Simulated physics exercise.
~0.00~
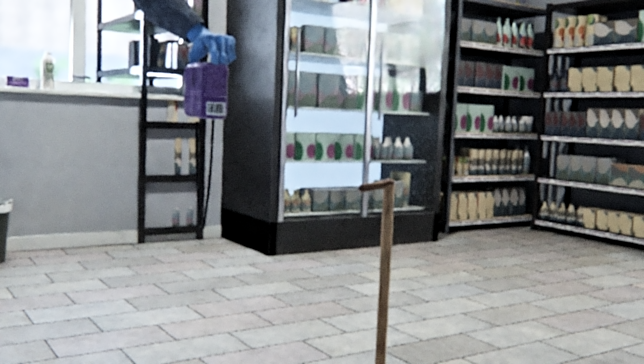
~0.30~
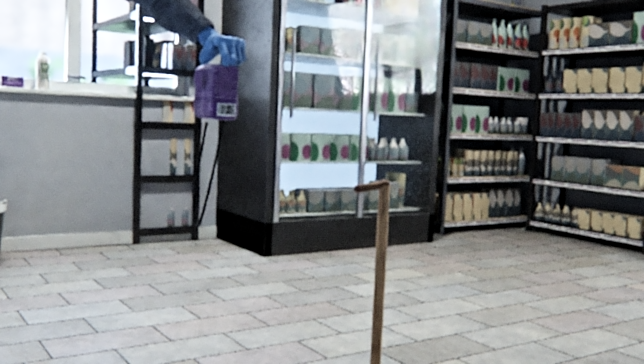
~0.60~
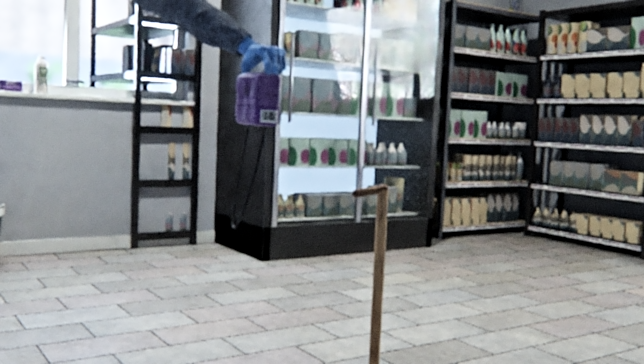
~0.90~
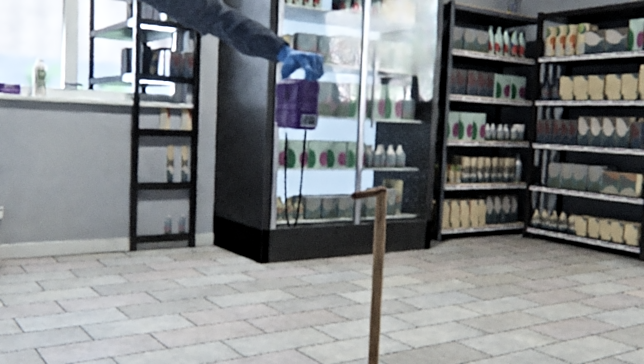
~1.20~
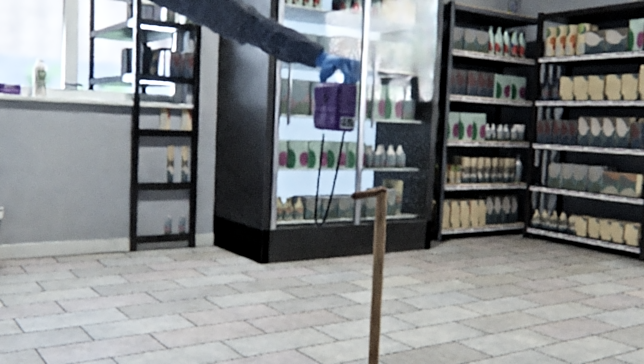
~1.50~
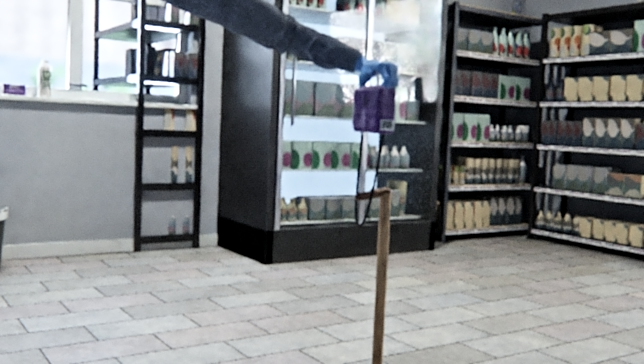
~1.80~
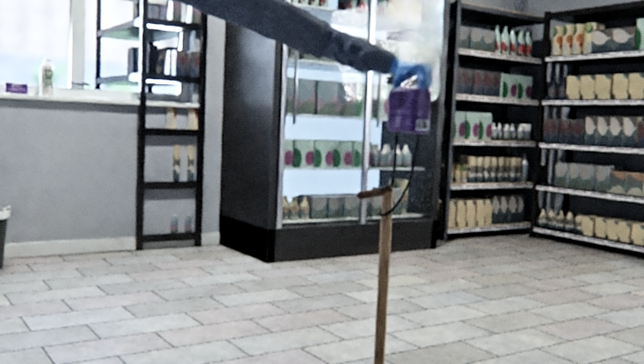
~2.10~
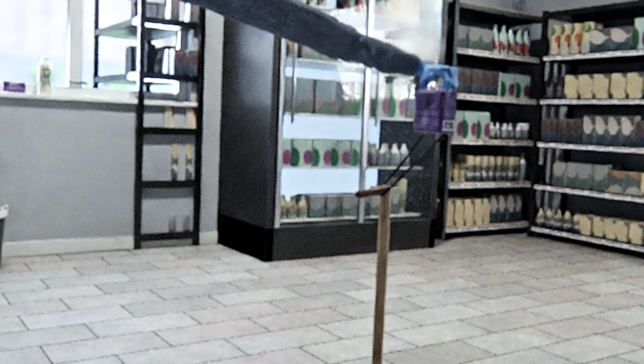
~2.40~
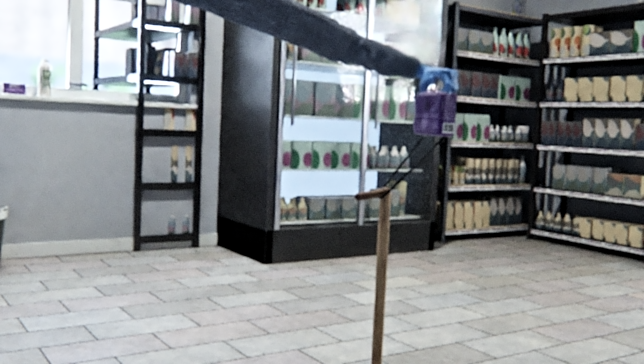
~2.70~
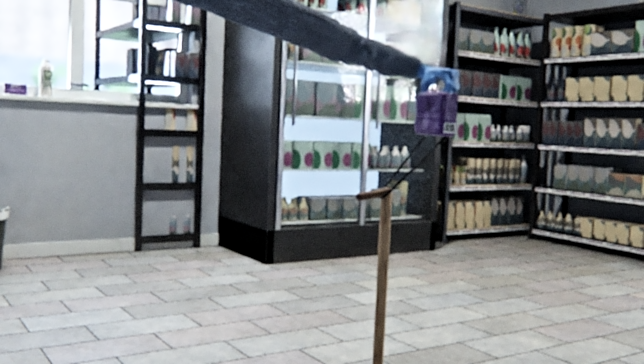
A blue-gloved hand carried a purple pouch with a dangling loop rightward across a shop with stocked shelves, passing a thin hooked post, until the loop caught on the hook and pulled tight, and the hand stopped just beyond it.
